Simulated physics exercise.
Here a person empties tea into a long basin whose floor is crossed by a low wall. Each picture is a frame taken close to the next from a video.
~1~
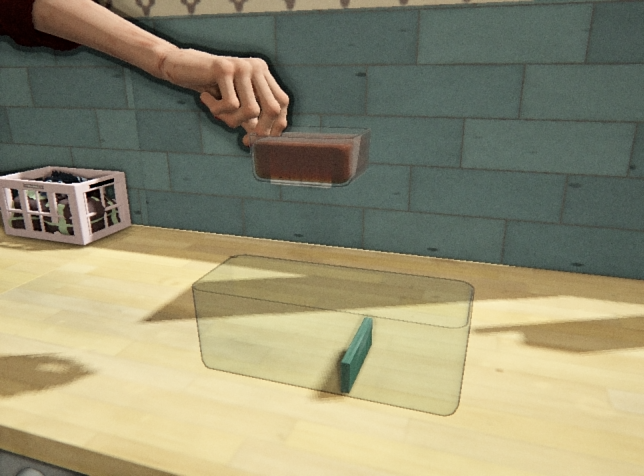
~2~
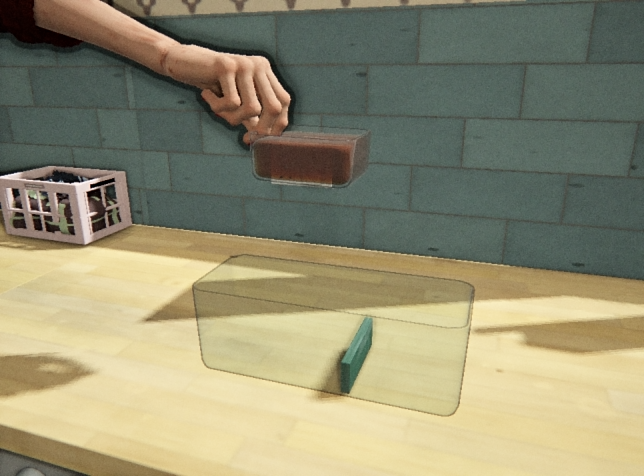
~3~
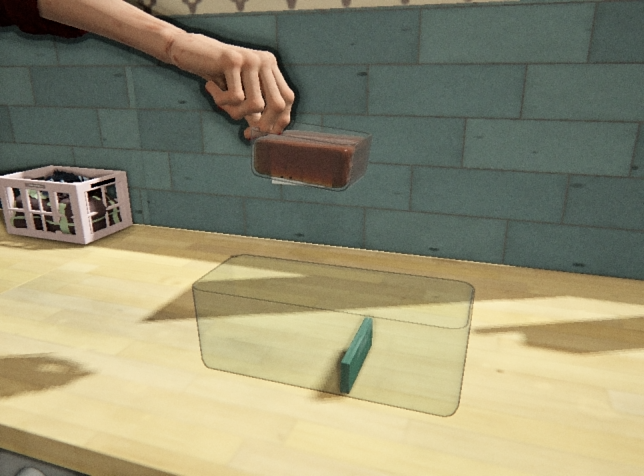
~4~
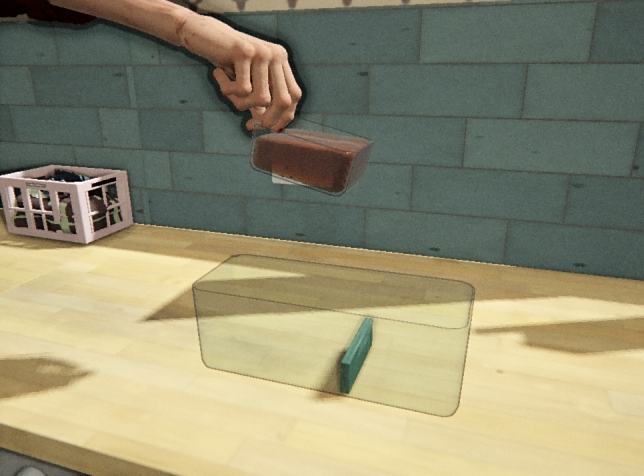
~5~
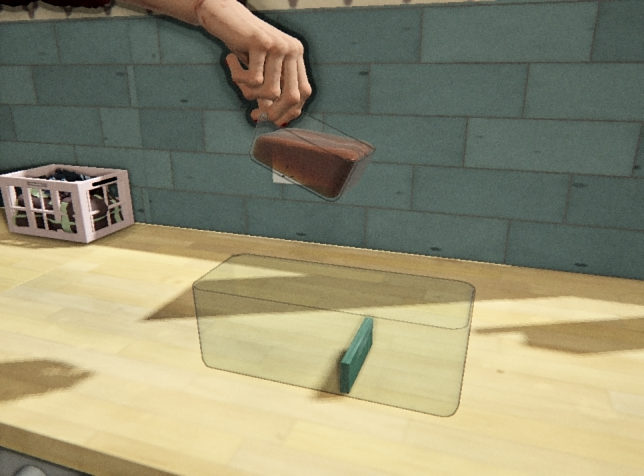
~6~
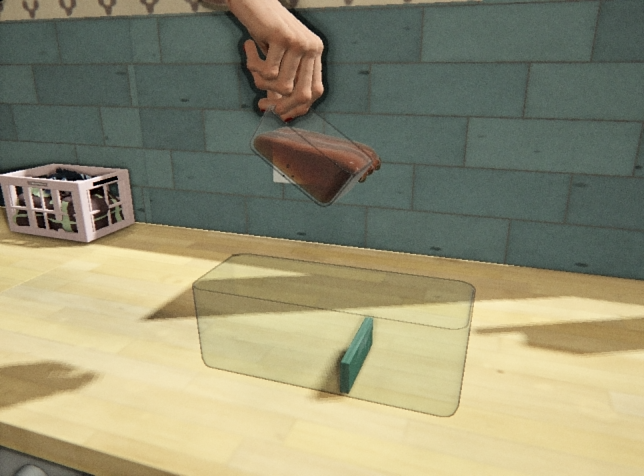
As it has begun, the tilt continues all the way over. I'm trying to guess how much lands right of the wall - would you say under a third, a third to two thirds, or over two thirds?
The part right of the wall will probably go higher than two thirds.
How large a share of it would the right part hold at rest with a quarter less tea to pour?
80 in a hundred.
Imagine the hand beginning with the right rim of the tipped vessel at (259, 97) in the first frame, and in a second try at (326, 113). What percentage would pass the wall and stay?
First place gives some 10 %, second place some 65 %.
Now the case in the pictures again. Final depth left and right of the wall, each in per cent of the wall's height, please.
I'd say close to 10 per cent on the left side and 50 on the right.
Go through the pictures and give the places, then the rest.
It leans 0°; its right rim is at (361, 135); the tea meets the walls at (269, 137) and (361, 141); the long basin's rim runs from (213, 271) to (471, 306); the wall's top is at (358, 339), in the first picture.
It leans 2°; its right rim is at (362, 137); the tea meets the walls at (270, 136) and (361, 141), in the second picture.
It leans 6°; its right rim is at (363, 141); the tea meets the walls at (271, 135) and (363, 143), in the third picture.
It leans 14°; its right rim is at (365, 149); the tea meets the walls at (272, 134) and (365, 145), in the fourth picture.
It leans 24°; its right rim is at (365, 158); the tea meets the walls at (272, 133) and (367, 151); 3 per cent is over the edge, in the fifth picture.
It leans 36°; its right rim is at (363, 169); the tea meets the walls at (271, 132) and (355, 153); 10 per cent is over the edge, in the sixth picture.
A moment on, the tilt is 102° and 8 per cent is still to pour, 0 is left of the wall and 37 right of it.
Next, the tilt is 111° and 1 per cent is still to pour, 8 is left of the wall and 72 right of it.
Then the tilt is 111° and 0 per cent is still to pour, 16 is left of the wall and 74 right of it.
Later the tilt is 111° and 0 per cent is still to pour, 17 is left of the wall and 73 right of it.
Finally, 17 per cent lies left of the wall, 74 right of it and 9 outside.
